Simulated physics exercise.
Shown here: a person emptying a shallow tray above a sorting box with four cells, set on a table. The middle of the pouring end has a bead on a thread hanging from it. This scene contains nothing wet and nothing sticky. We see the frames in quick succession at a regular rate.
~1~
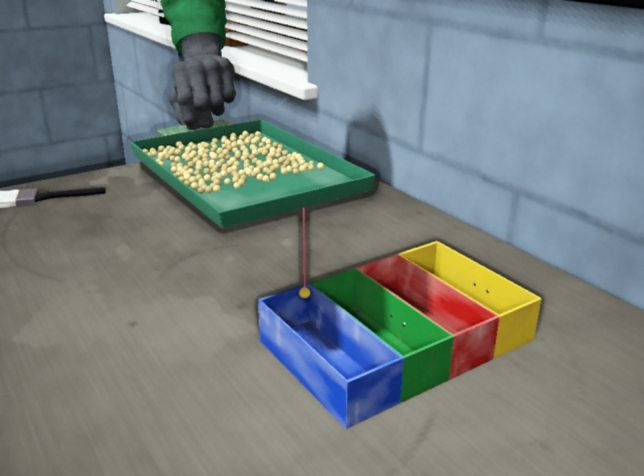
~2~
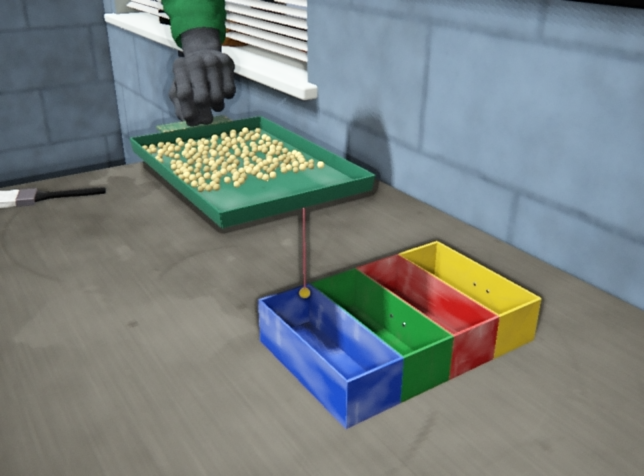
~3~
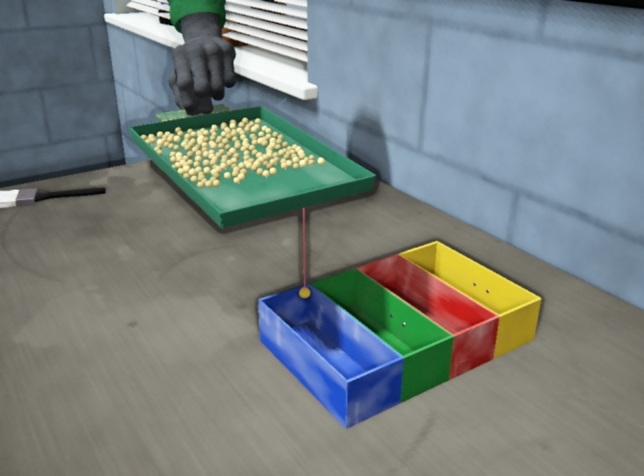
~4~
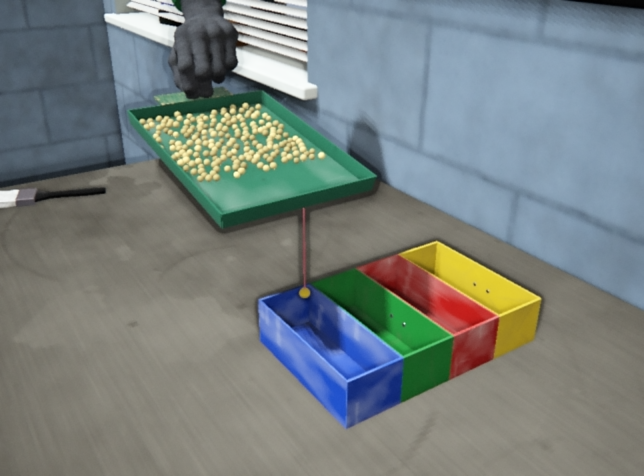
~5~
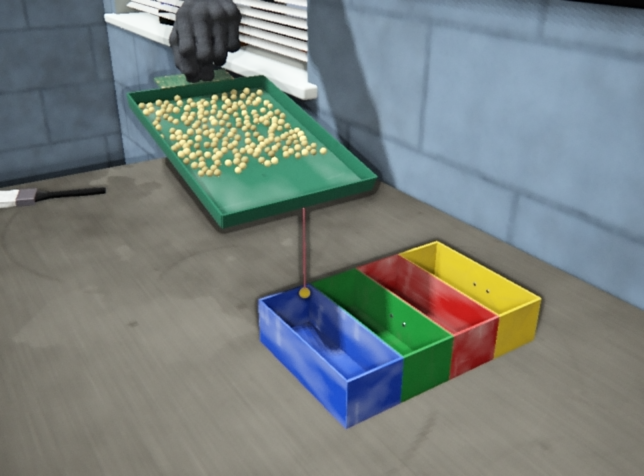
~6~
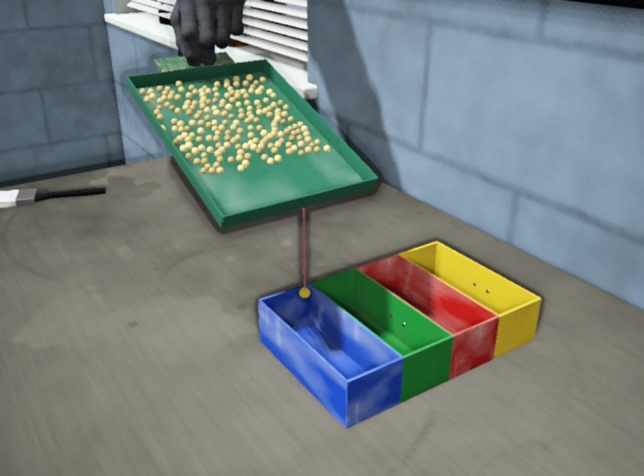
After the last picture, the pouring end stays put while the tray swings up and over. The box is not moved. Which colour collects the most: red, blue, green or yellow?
Blue.
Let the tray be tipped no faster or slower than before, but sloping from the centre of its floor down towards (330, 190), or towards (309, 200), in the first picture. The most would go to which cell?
Try 1 - green. Try 2 - the green cell.
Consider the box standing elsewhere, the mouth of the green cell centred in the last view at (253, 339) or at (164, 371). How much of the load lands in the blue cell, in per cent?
I'd expect some 0 percent, and then some 0 percent.
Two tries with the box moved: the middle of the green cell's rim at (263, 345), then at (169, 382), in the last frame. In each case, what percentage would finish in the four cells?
Close to 100 in a hundred, followed by close to 50 in a hundred.
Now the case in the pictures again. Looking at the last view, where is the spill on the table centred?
I'd put the middle at roughly (273, 410).
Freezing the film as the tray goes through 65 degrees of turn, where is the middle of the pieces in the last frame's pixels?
The middle of the load sits near (297, 201).
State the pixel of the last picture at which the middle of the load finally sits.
Last view, centre at rest - approx. (338, 380).
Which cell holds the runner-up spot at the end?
The runner-up: Green.
Just after the last frame, tray tipped steeply; the larger part on the tray; about a tenth in the blue cell; just a few in the green cell; about a tenth falling or outside the box.
A moment on, tray tipped past a quarter turn; roughly half on the tray; about a tenth in the blue cell; about a tenth in the green cell; just a few in the red cell; roughly a quarter falling or outside the box.
Further on, tray tipped past a quarter turn; roughly a third in the blue cell; roughly a quarter in the green cell; just a few in the red cell; roughly a third falling or outside the box.
When it is over, tray tipped past a quarter turn; roughly a third in the blue cell; roughly a quarter in the green cell; just a few in the red cell; not one in the yellow cell; roughly a third outside the box.
